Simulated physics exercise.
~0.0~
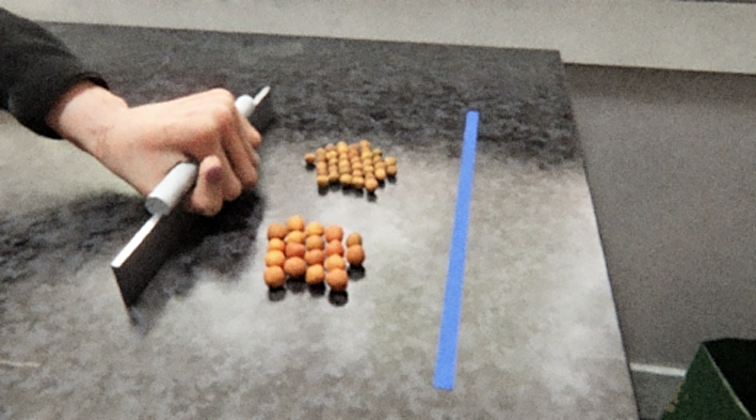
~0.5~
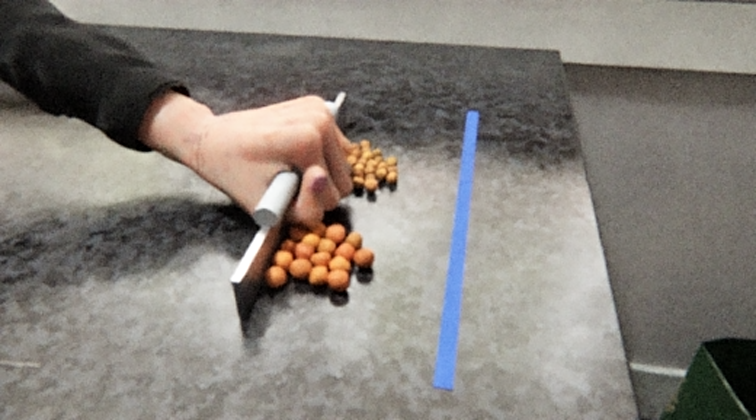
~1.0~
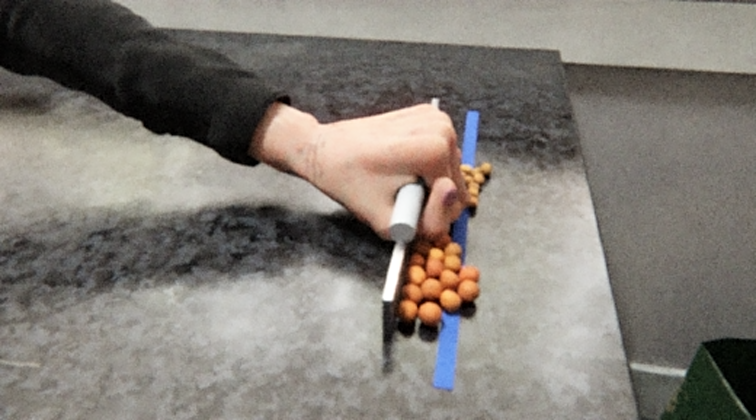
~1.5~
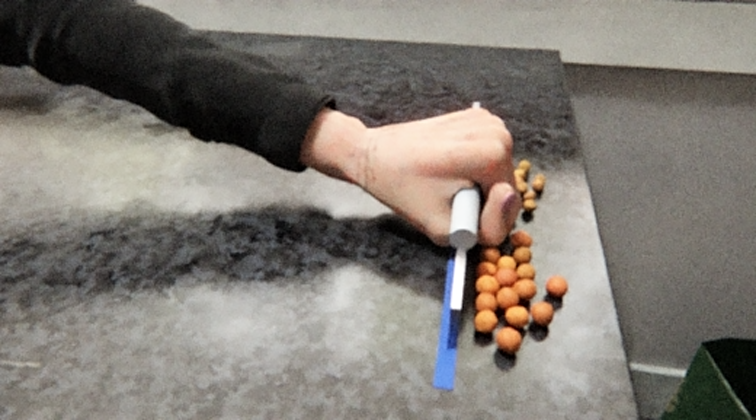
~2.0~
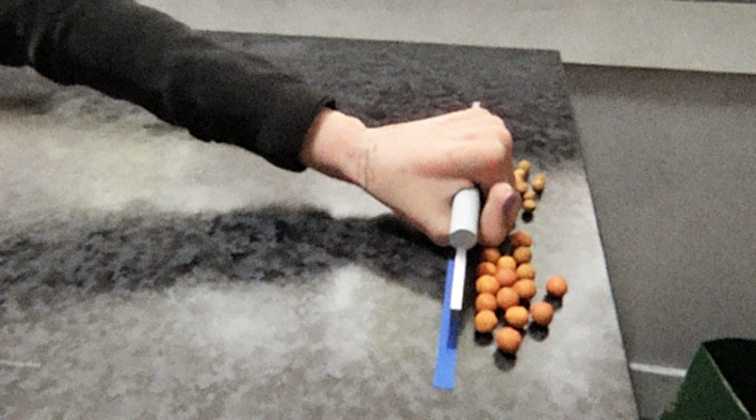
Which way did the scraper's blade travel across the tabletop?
The blade moved to the right, towards the blue tape.
